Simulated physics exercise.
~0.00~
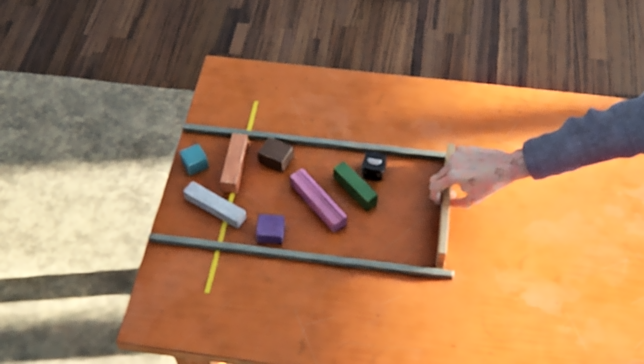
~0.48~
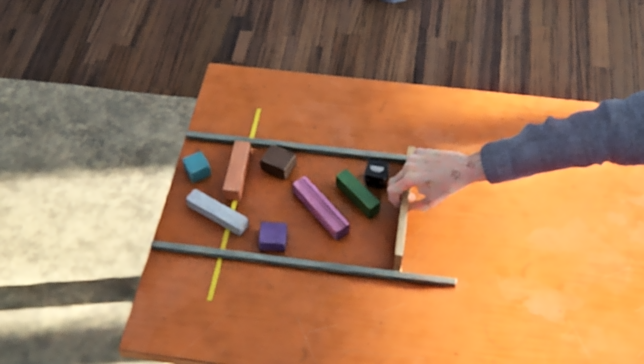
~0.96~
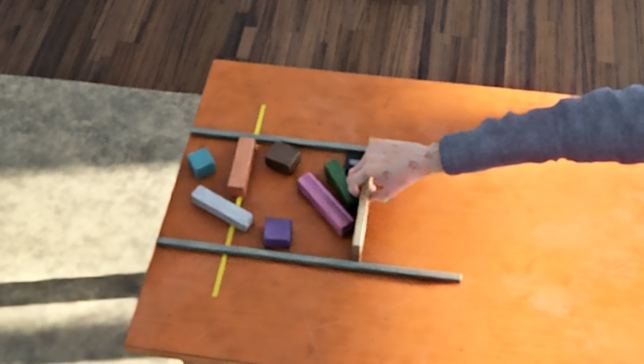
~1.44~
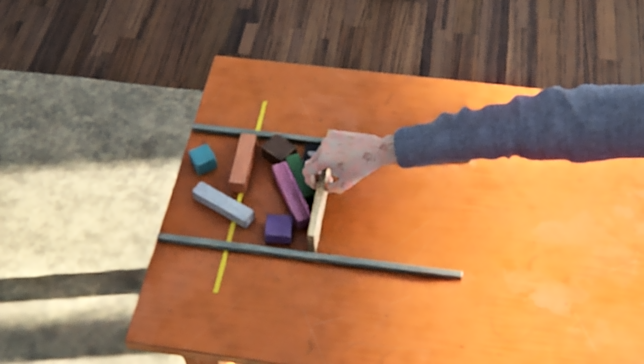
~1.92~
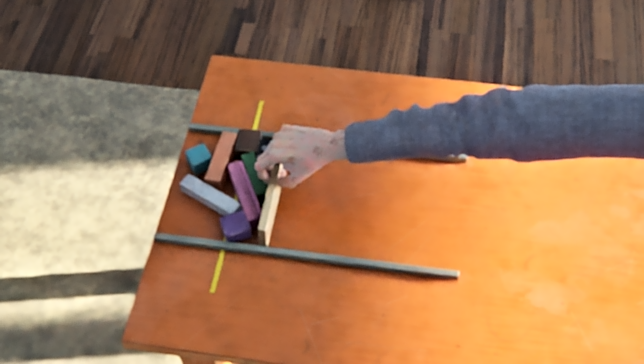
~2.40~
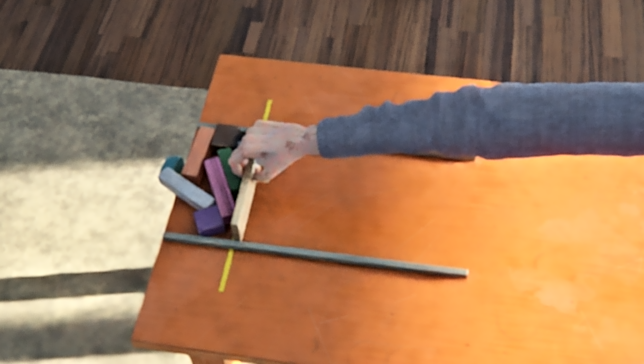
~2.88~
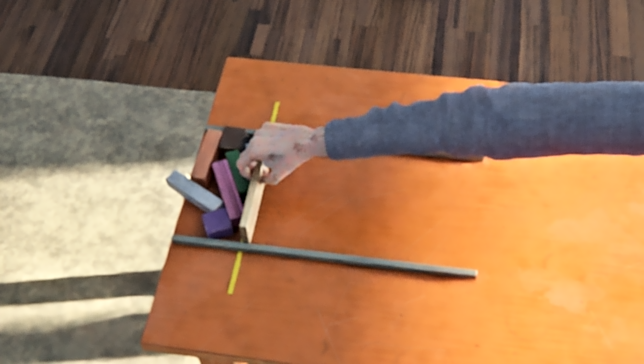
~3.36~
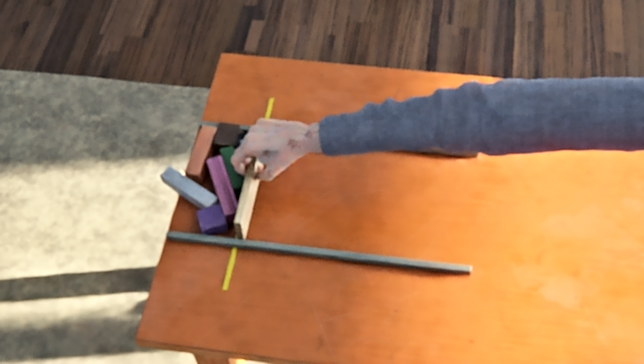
A hand slides a board left, bunching colored blocks until the turquoise one falls off.
